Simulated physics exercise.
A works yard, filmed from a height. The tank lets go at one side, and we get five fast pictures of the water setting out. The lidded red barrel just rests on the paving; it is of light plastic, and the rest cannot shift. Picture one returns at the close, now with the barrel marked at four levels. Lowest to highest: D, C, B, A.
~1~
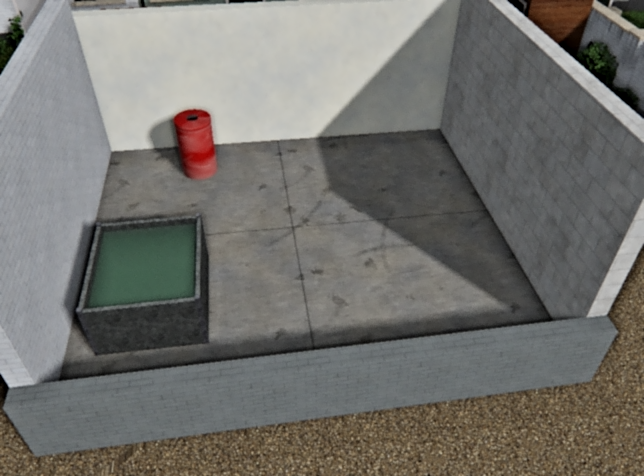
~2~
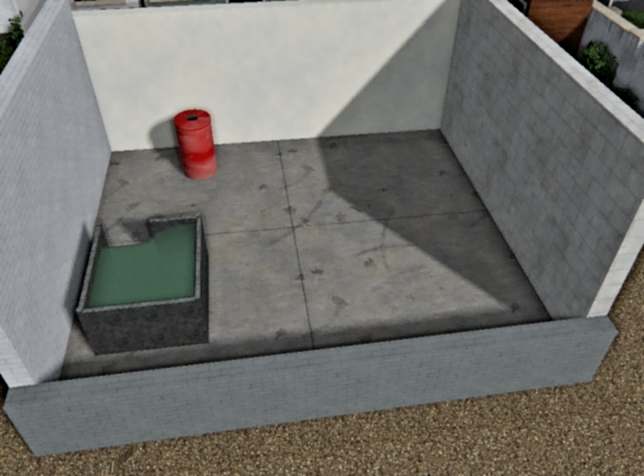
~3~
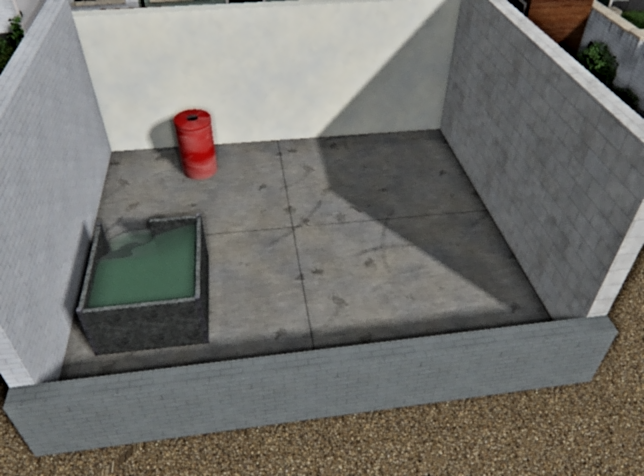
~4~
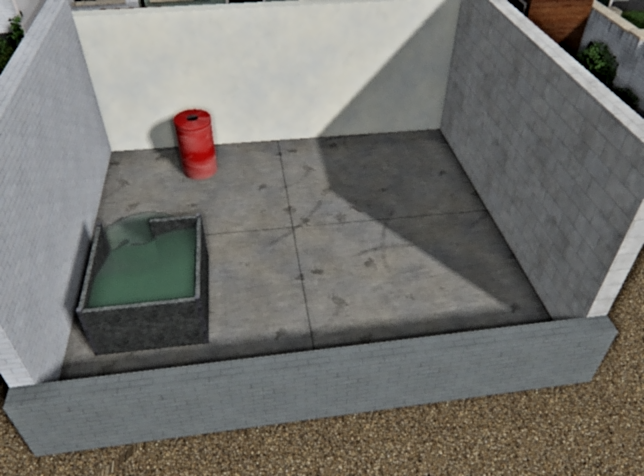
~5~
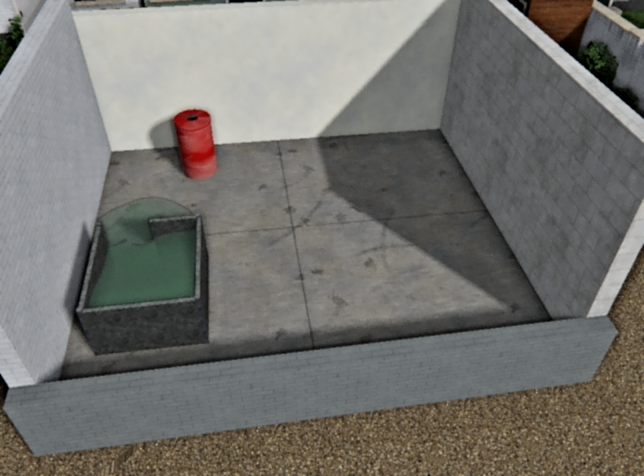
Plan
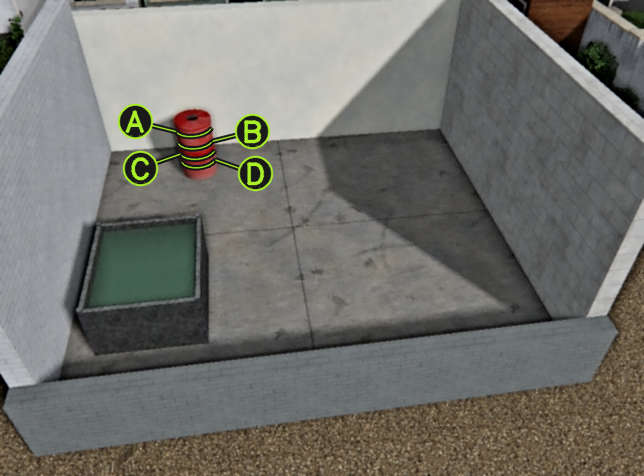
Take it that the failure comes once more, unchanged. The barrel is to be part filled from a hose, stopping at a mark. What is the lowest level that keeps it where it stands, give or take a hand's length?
Go for D.
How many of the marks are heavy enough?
All of the four.
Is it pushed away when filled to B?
No, not at all.
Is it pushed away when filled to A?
No.
On the marked copy, A at (193, 136); B at (195, 148); C at (197, 159); D at (198, 167); from the bottom up D, C, B, A.
Choosing A, it does not move.
Choosing B, it does not move.
Choosing C, it does not move.
Choosing D, it does not move.
